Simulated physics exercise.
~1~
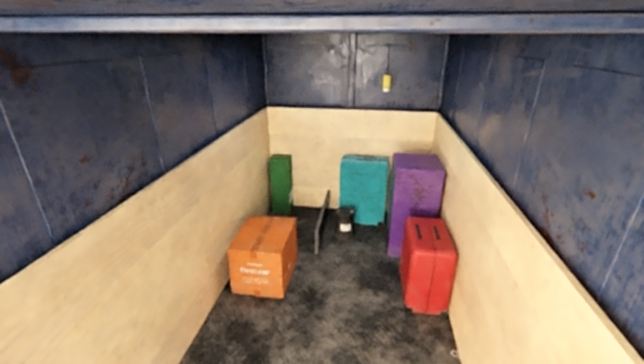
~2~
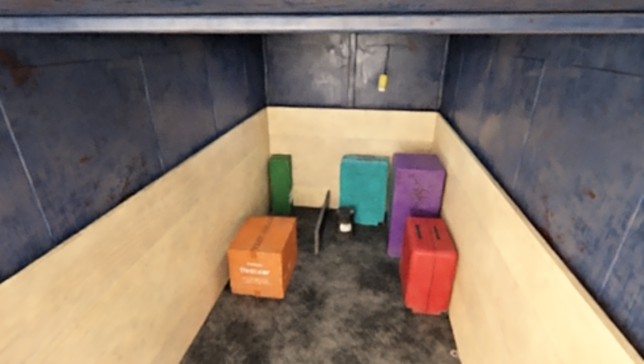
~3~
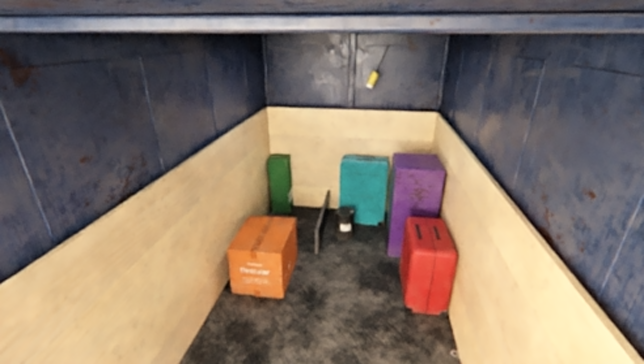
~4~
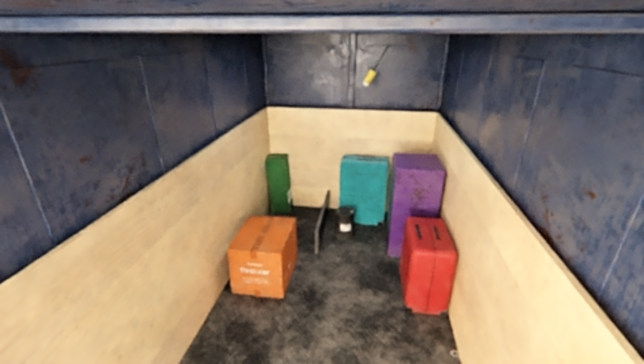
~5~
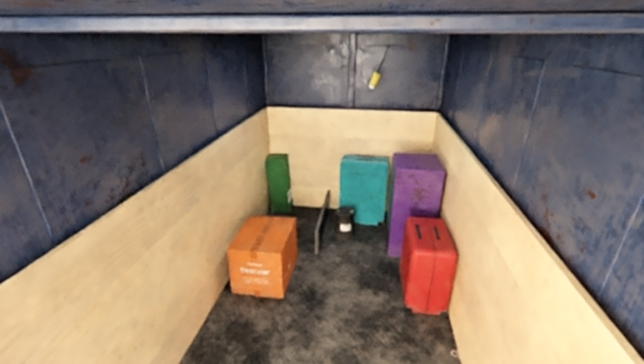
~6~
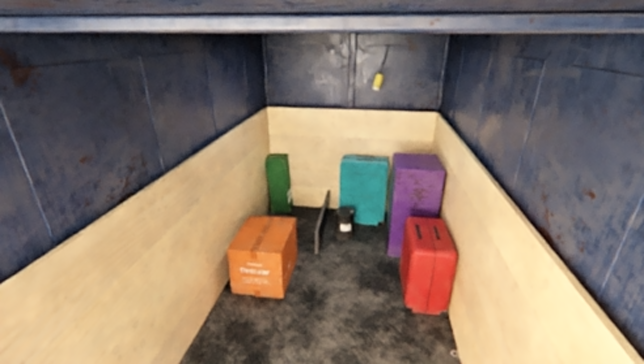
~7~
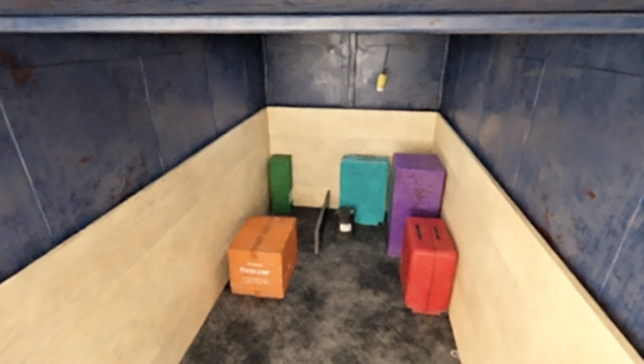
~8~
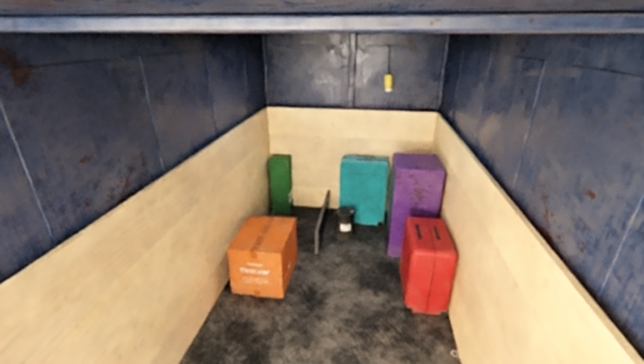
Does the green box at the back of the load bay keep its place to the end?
Yes, the green box keeps its place. It is still standing upright near the back left of the bay at the end.
